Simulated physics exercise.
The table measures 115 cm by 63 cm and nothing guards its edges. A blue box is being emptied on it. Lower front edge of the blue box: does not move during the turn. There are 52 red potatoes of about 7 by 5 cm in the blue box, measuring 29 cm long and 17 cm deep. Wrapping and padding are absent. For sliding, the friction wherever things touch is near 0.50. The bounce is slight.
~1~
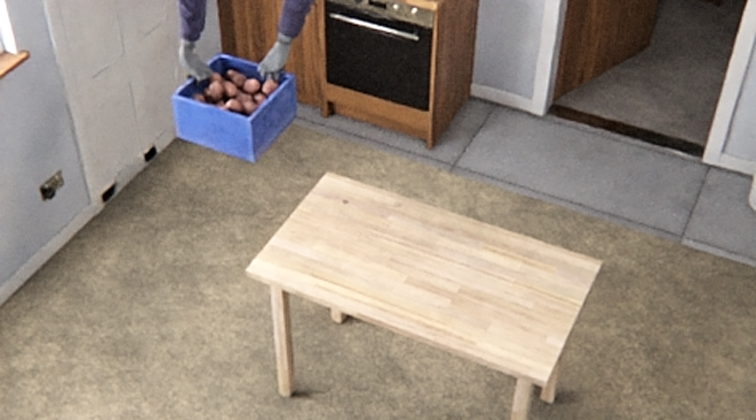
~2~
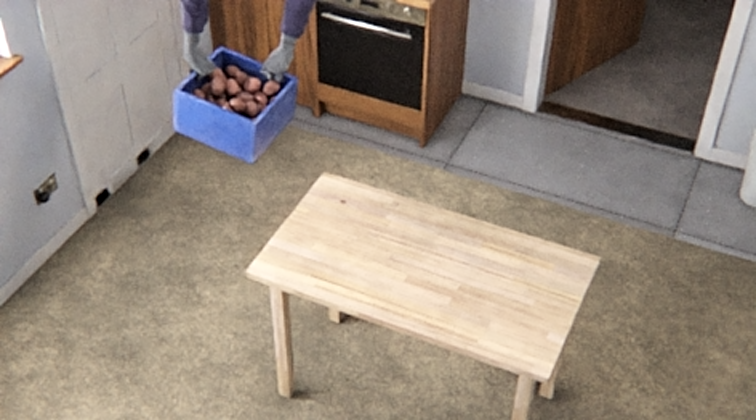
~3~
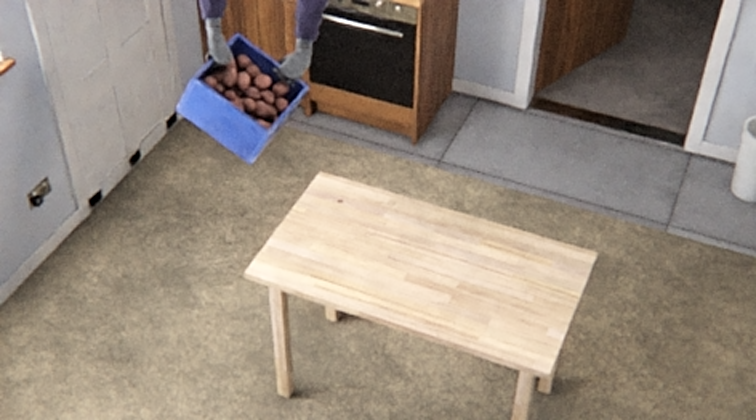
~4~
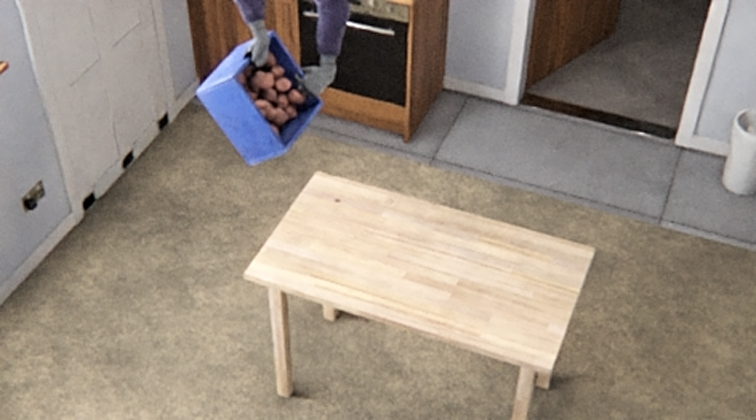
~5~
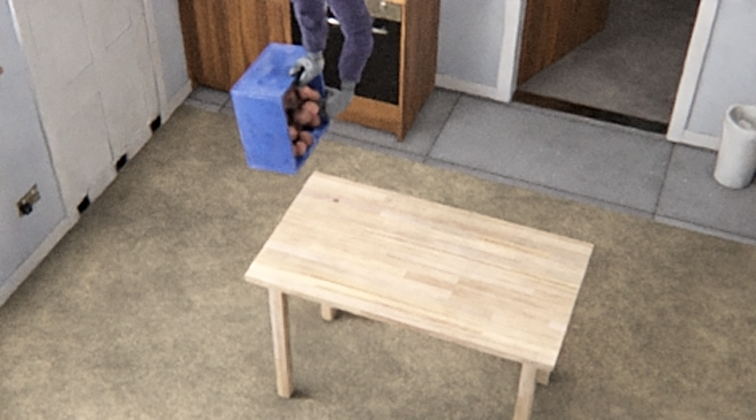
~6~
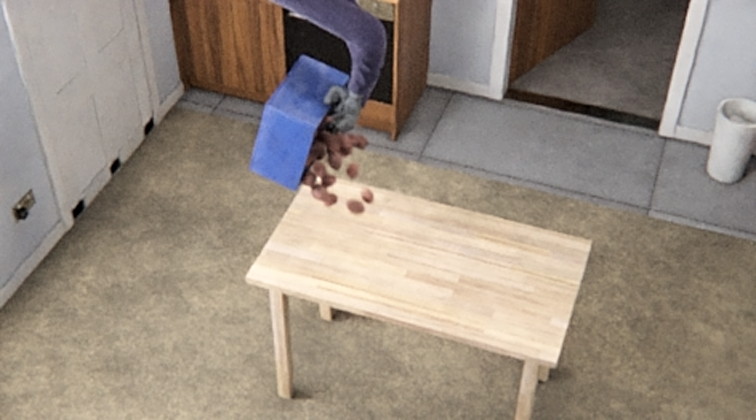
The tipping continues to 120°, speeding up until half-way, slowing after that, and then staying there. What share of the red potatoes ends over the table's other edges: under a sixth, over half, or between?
Lab note: One-sixth up to one-half of red potatoes over table's other edges.
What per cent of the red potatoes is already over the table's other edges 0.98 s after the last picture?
I'd say near 15 per cent at that moment.
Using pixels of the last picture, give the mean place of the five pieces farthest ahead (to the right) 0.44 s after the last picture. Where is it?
Close to (456, 267).
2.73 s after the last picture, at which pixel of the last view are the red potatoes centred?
Somewhere about (402, 246) in pixels.
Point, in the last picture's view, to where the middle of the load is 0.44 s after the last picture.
Centre: About (366, 240).
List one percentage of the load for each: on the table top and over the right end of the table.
Roughly 70 and 5 per cent.
Then, 0.44 s after the last picture, tilt 120°; 43 on the table top and 9 in the air.
Then, 0.98 s after the last picture, tilt 120°; 44 on the table top, 1 over the right end of the table and 7 over the table's other edges.
Then, 1.75 s after the last picture, tilt 120°; 36 on the table top, 2 over the right end of the table and 14 over the table's other edges.
When it is over (2.73 s after the last picture), 36 on the table top, 2 over the right end of the table and 14 over the table's other edges. Asked share, 14 of 52, 27 per cent.
